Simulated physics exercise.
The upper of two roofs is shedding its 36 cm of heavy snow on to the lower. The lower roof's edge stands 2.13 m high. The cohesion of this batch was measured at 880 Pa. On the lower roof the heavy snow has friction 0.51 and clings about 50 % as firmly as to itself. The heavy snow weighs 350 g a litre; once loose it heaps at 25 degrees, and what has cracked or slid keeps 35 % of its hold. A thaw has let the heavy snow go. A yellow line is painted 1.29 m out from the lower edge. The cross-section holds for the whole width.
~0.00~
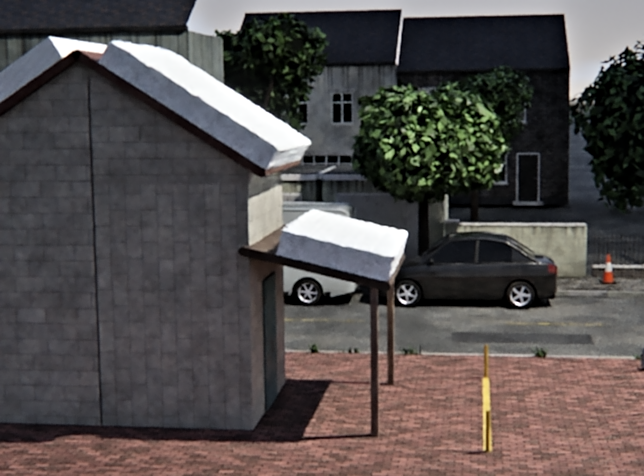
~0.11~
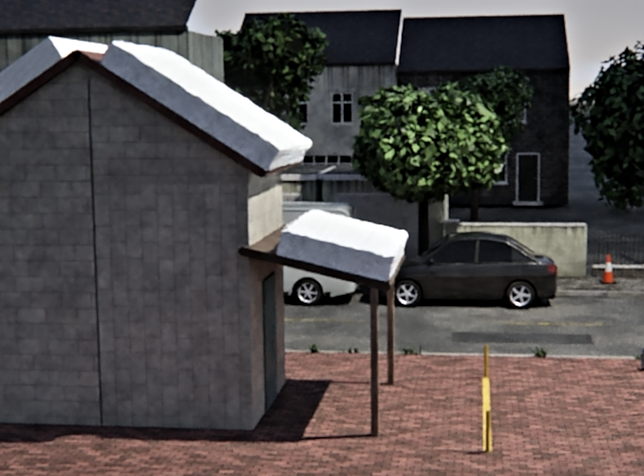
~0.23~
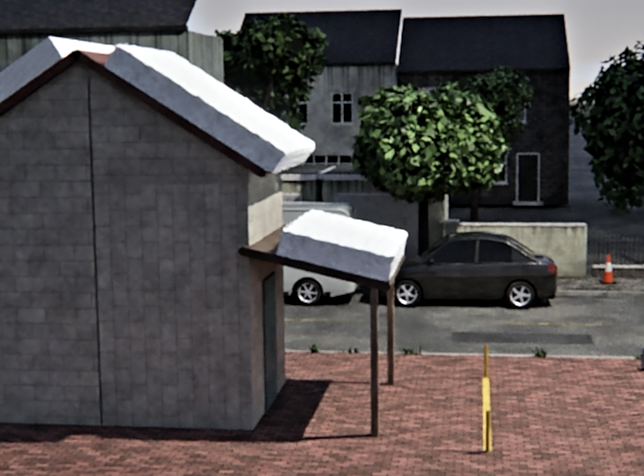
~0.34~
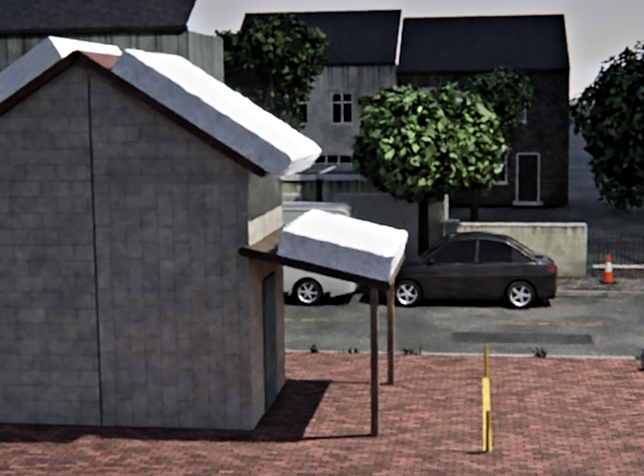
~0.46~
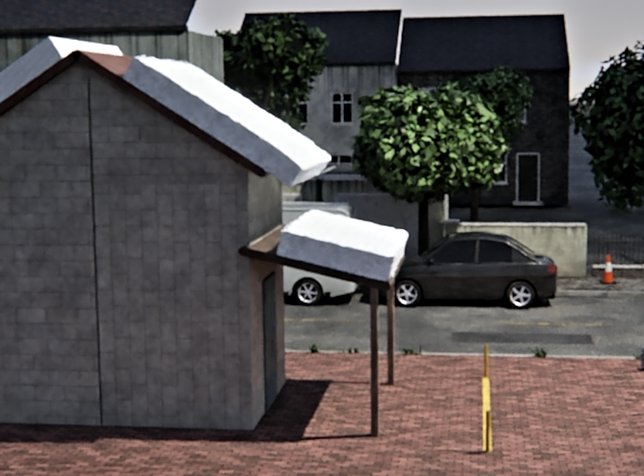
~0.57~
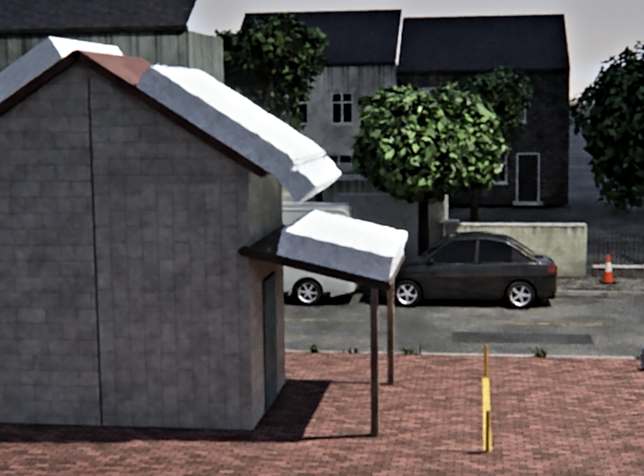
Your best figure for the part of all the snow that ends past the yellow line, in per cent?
It comes to some 42 %.
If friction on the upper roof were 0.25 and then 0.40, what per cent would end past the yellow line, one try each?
In turn about 30 %, 16 %.
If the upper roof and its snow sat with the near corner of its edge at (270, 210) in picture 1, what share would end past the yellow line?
It would be near 16 %.
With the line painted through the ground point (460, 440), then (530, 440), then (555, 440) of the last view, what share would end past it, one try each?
In turn about 50 %, 25 %, 20 %.
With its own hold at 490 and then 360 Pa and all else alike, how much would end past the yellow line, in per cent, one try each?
In that order: 50 %, 50 %.
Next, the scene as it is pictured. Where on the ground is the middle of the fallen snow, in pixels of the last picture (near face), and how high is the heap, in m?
Around (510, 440); it stands about 0.5 m.
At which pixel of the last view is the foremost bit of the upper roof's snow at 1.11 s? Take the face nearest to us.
Near (399, 246).
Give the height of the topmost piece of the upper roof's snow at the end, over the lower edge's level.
About 0.7 m.
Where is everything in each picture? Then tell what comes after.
In the first picture, leading edge of the heavy snow at (267, 143).
In the second picture, leading edge of the heavy snow at (268, 144), its middle shifted 2.4 cm.
In the third picture, leading edge of the heavy snow at (273, 147), its middle shifted 9.7 cm, 4 % of it past the upper edge, in one piece.
In the fourth picture, leading edge of the heavy snow at (281, 173), its middle shifted 22 cm, 8 % of it past the upper edge, in one piece.
In the fifth picture, leading edge of the heavy snow at (291, 166), its middle shifted 40 cm, 15 % of it past the upper edge, in one piece.
In the sixth picture, leading edge of the heavy snow at (305, 177), its middle shifted 63 cm, 24 % of it past the upper edge, cracking.
After 1.11 s, none is below the lower edge and 0 % is past the line.
After 1.74 s, 41 % is below the lower edge and 14 % is past the line.
After 2.37 s, 70 % is below the lower edge and 40 % is past the line.
After 3.00 s, 70 % is below the lower edge and 42 % is past the line.
After 3.40 s, at the end, 70 % is below the lower edge and 42 % is past the line.
